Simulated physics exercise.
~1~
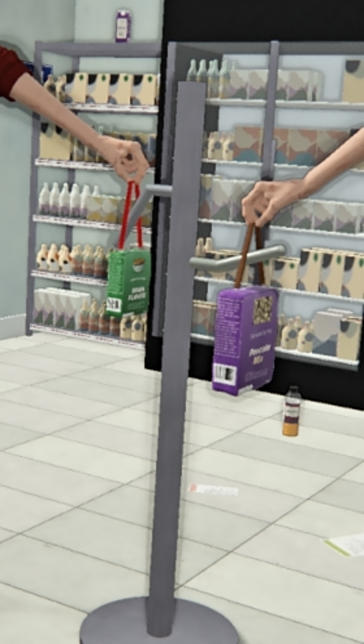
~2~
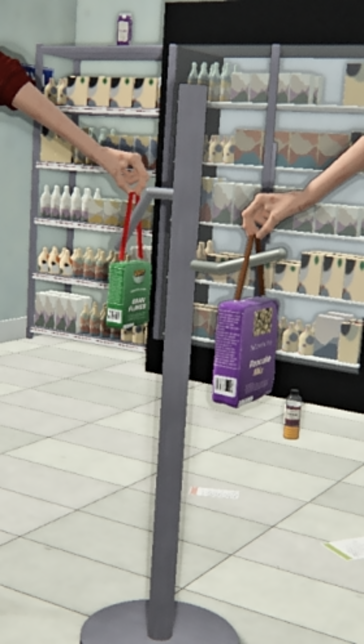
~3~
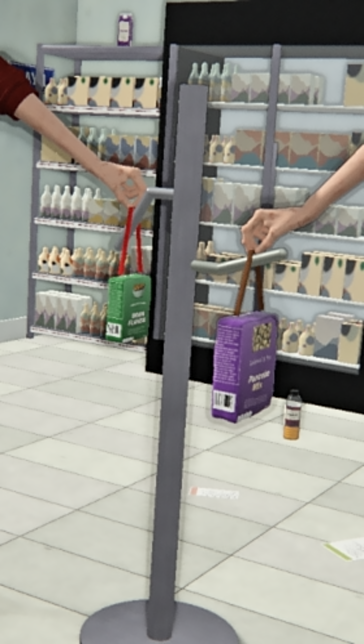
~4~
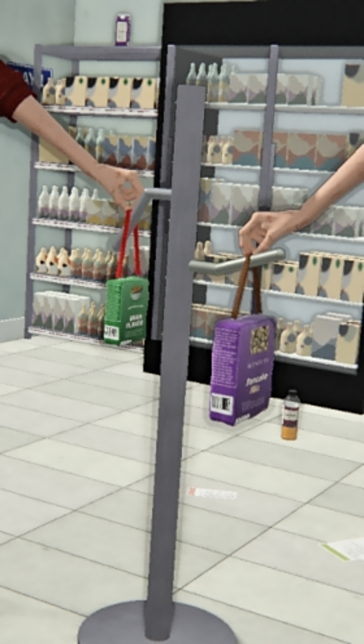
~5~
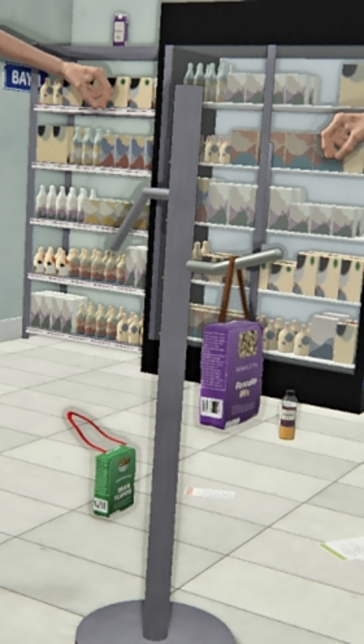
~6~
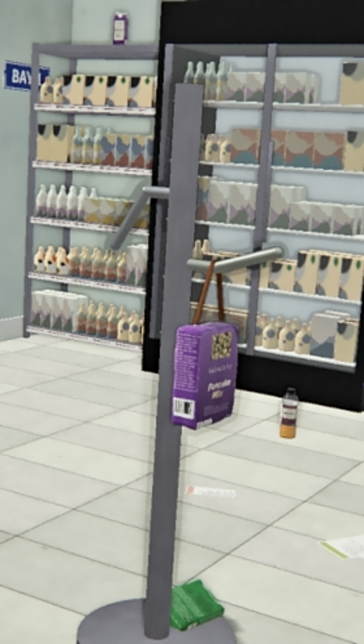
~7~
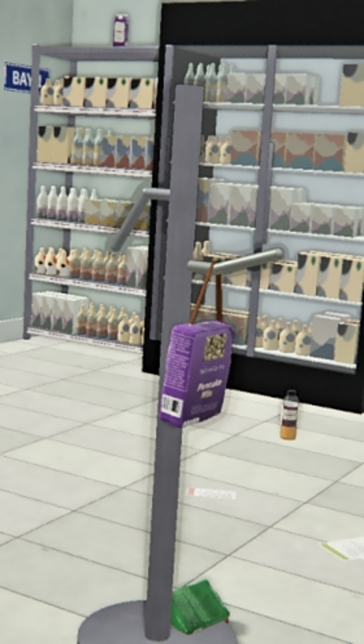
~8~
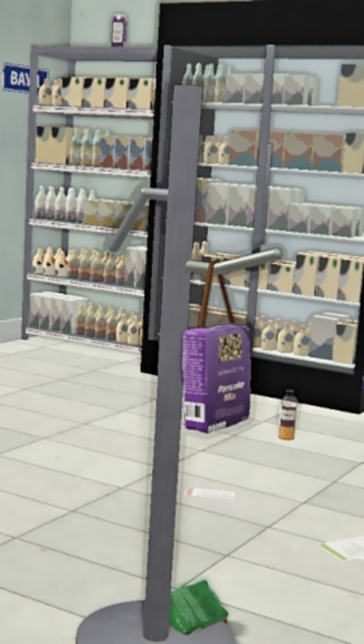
Shop aisle with two hands lowering bags onto a post's pegs and withdrawing, green one falling to floor, purple one swinging, still hanging.
